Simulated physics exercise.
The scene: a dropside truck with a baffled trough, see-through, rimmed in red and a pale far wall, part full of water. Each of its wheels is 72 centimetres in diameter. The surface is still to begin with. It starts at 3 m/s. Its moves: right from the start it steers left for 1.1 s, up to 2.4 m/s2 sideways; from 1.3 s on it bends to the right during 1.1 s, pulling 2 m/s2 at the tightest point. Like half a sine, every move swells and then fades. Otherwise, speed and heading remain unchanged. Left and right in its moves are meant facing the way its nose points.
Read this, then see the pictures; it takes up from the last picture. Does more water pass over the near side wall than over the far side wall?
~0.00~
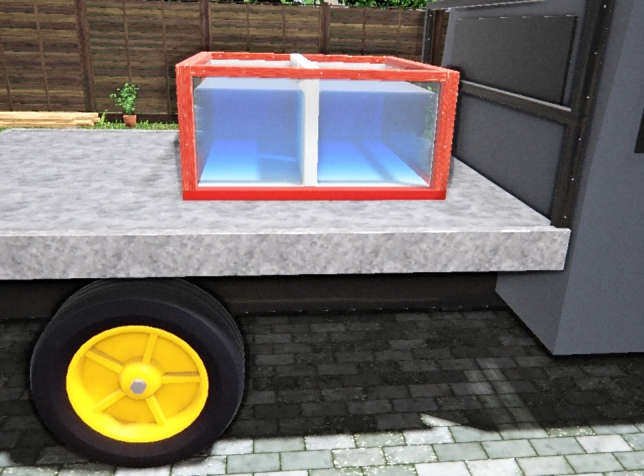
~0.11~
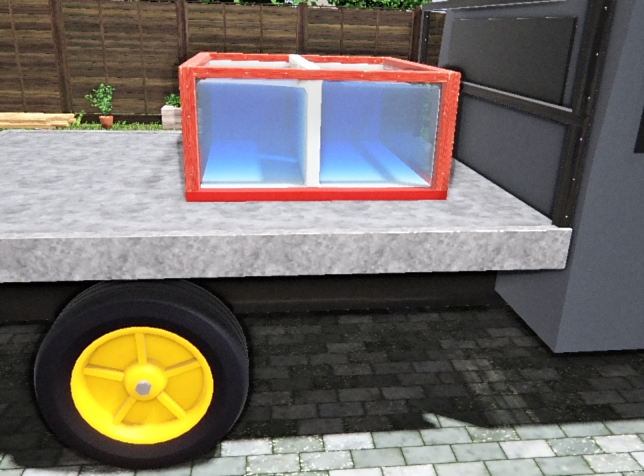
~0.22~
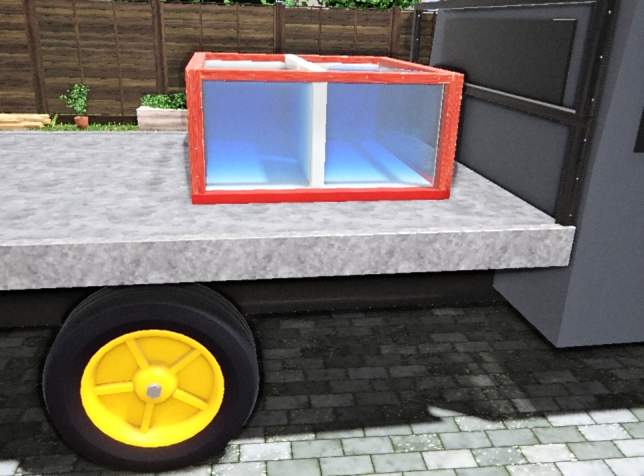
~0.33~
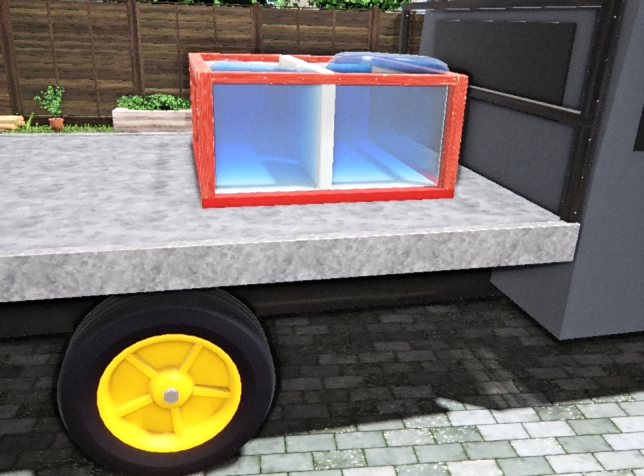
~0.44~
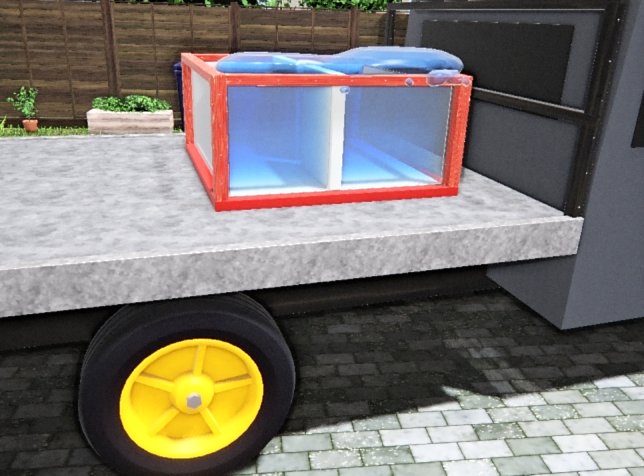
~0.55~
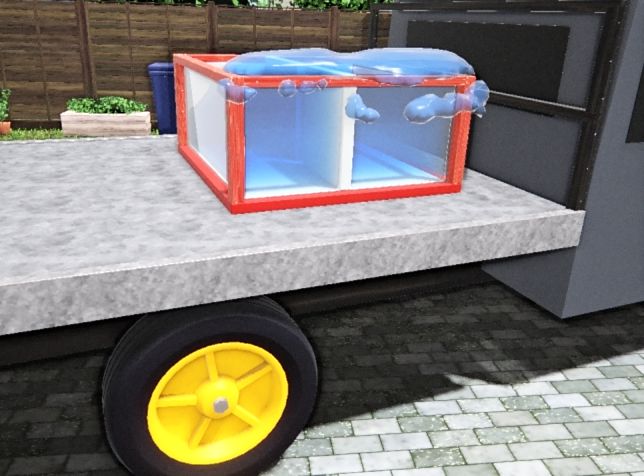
Yes.
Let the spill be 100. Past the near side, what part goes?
Near 70 per cent of the spill.
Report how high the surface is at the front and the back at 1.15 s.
The front stands at 38 cm and the back at 34 cm.
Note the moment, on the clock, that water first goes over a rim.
I'd put it at near 0.6 seconds.
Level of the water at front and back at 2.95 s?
Front: 34 cm; back: 32 cm.
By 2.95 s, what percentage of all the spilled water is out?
Roughly 100 % of the total.
Then, 1.15 s in, the surface is 38 cm up at the front and 34 cm at the back; 9 per cent is out, over the near side, a little elsewhere.
Then, 2.05 s in, the surface is 37 cm up at the front and 33 cm at the back; 12 per cent is out, mostly over the near side, some over the far side.
Then, 2.95 s in, the surface is 33 cm up at the front and 32 cm at the back; 12 per cent is out, mostly over the near side, some over the far side.
Then, 5.39 s in, 12 per cent is out, mostly over the near side, some over the far side; the far side has passed 3 per cent and the near side 9.
